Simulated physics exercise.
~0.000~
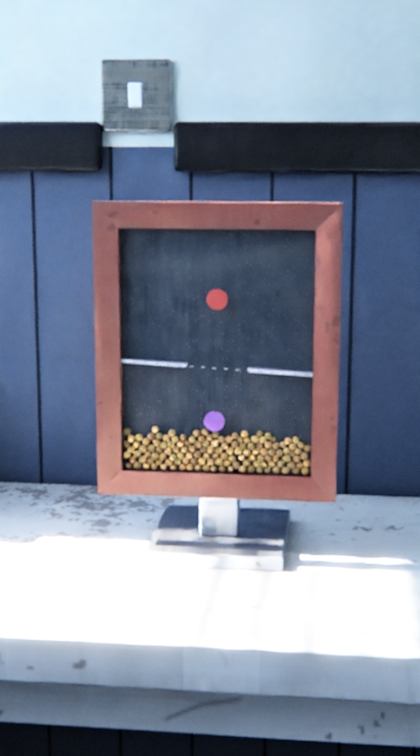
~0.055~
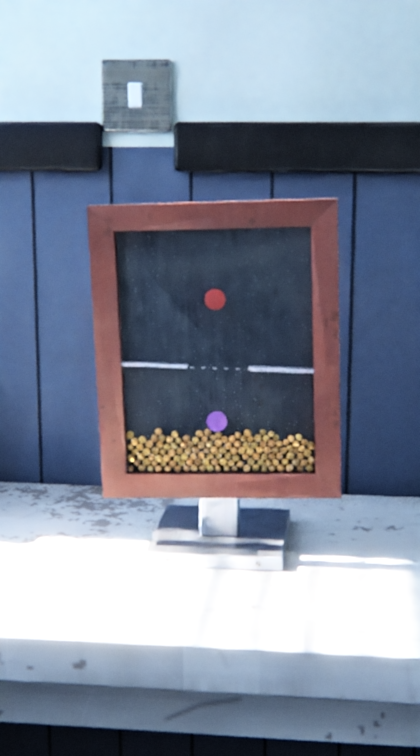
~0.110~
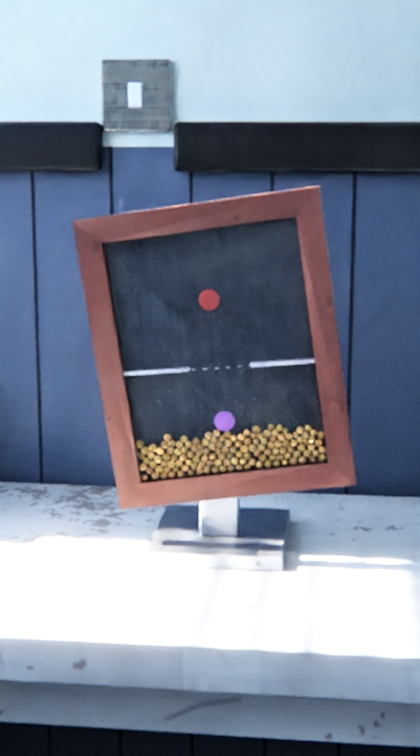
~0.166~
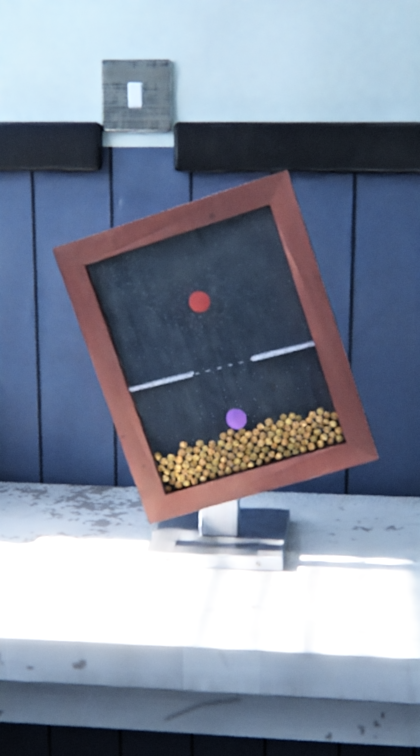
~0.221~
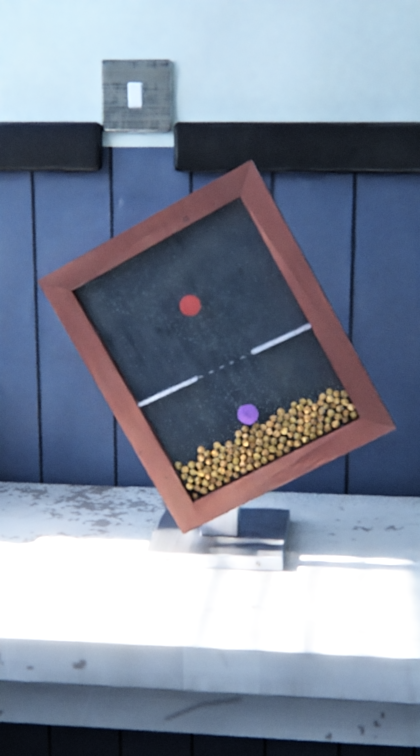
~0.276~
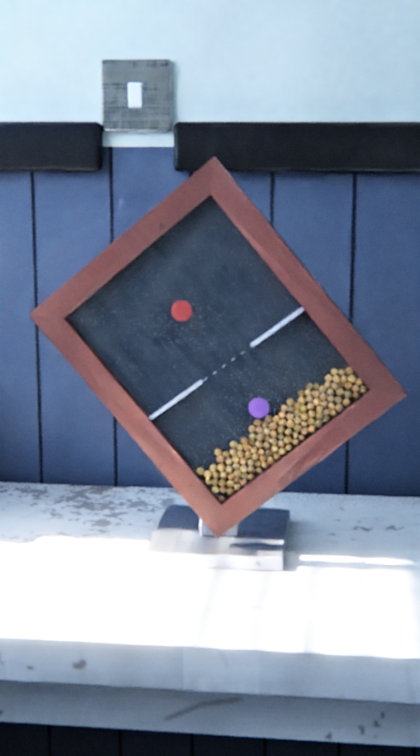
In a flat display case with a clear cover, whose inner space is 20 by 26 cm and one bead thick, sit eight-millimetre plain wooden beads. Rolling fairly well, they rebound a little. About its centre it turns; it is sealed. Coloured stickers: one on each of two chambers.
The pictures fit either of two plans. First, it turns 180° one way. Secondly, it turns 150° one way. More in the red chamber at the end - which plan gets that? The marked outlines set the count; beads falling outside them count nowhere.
One.
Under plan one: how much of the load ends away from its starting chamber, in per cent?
Around 75 percent.
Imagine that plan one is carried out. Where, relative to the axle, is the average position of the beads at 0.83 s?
Some 9 cm right and 2 cm above.
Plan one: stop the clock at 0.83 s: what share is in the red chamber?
It comes to close to 5 percent.
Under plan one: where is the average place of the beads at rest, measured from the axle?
About 1 cm right and 8 cm below.
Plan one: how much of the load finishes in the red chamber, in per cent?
The answer is near 75 percent.
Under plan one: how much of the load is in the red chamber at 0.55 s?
Close to 0 per cent of the load.
Plan one. By 0.55 s, it stands 93° anticlockwise; the beads' middle is 9 cm right of and 4 cm below the centre; purple 100 %.
By 0.83 s, it stands 147° anticlockwise; the beads' middle is 9 cm right of and 2 cm above the centre; red 5 %, purple 95 %.
By 1.07 s, it stands 180° anticlockwise; the beads' middle is 4 cm right of and 3 cm above the centre; red 25 %, purple 75 %.
At rest by 2.8 s, it stands 180° anticlockwise; red 75 %, purple 25 %.
Plan two would end with red 40 %, purple 60 %.
